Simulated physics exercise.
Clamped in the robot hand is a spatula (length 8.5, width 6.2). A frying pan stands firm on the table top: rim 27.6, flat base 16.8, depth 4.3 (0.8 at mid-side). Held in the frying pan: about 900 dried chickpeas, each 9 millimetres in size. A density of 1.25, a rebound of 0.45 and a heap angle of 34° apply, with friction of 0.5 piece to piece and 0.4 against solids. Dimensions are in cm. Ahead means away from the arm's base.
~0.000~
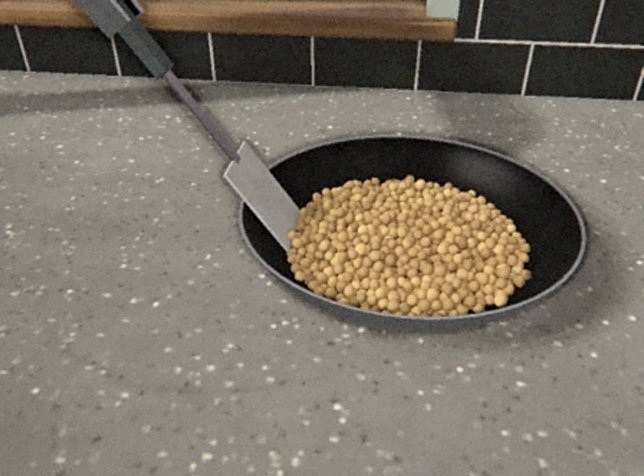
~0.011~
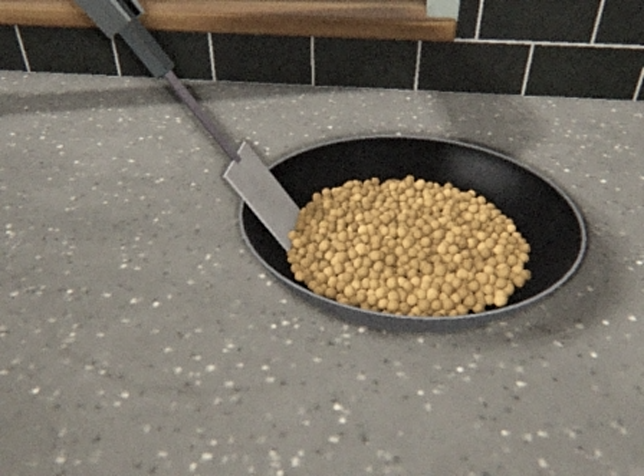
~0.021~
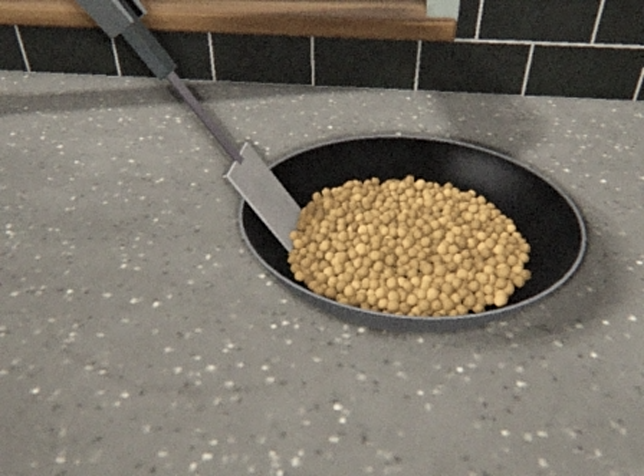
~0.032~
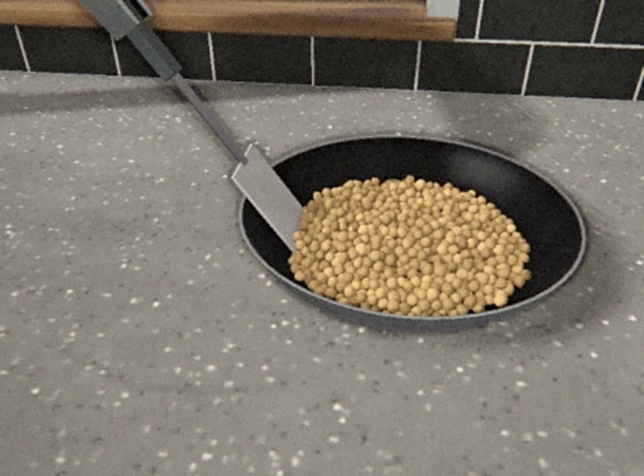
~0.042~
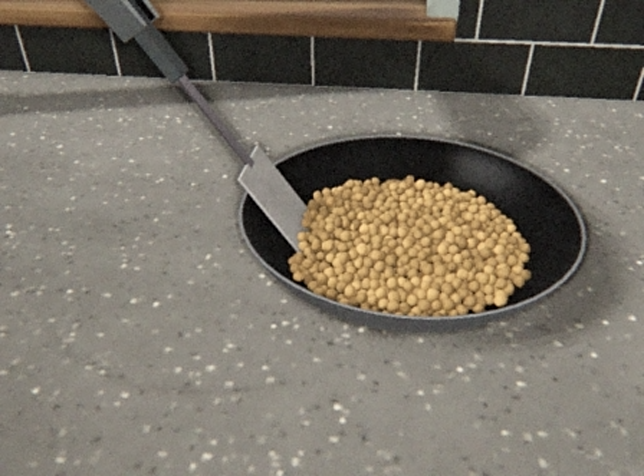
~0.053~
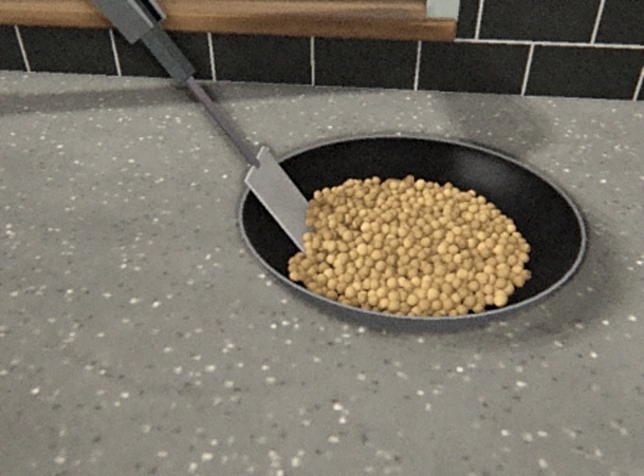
At the start, a spatula rests its flat blade against the left edge of a heap of chickpeas in a black frying pan on a speckled grey countertop. The spatula stays still at first, then shifts slightly to the right, while the heap barely changes.
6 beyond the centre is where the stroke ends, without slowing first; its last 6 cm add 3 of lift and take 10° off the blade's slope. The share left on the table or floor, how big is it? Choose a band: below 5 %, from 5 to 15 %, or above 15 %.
Below 5 %.
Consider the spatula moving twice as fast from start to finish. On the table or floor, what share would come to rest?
Then around 5 percent would finish on the table or floor.
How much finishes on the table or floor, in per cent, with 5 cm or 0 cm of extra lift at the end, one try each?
0 and 0 %.
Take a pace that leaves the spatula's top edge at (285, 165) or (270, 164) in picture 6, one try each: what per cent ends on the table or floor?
Roughly 10 per cent, then roughly 5 per cent.
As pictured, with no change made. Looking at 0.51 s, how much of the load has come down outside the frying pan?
Some 0 per cent.
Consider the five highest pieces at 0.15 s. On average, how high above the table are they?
Roughly 4 centimetres.
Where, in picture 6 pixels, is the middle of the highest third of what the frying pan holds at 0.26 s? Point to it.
I'd put it close to (454, 229).
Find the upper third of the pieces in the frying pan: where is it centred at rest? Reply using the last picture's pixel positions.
Somewhere near (487, 231) in the last picture.
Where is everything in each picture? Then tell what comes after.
Spatula top edge at (235, 158), sloping 55°; upper third of the load around (403, 230), from x 295 to 525, top at y 180; 900 in the frying pan, in the first frame.
Spatula top edge at (235, 158), sloping 55°; upper third of the load around (403, 230), from x 295 to 525, top at y 180, in the second frame.
Spatula top edge at (237, 158), sloping 55°; upper third of the load around (403, 230), from x 295 to 525, top at y 180, in the third frame.
Spatula top edge at (242, 160), sloping 55°; upper third of the load around (402, 229), from x 295 to 525, top at y 180, in the fourth frame.
Spatula top edge at (248, 162), sloping 55°; upper third of the load around (399, 229), from x 295 to 525, top at y 180, in the fifth frame.
Spatula top edge at (255, 163), sloping 55°; upper third of the load around (396, 226), from x 295 to 525, top at y 180; 900 in the frying pan, in the sixth frame.
By 0.15 s, sloping 55°, highest piece 5 above the table; 900 in the frying pan.
By 0.26 s, sloping 51°, highest piece 5 above the table; 900 in the frying pan.
By 0.51 s, sloping 45°, highest piece 4 above the table; 900 in the frying pan.
By 1.56 s, sloping 45°, highest piece 4 above the table; 900 in the frying pan.
Final count, 900 in the frying pan. That is 0 % on the table or floor.
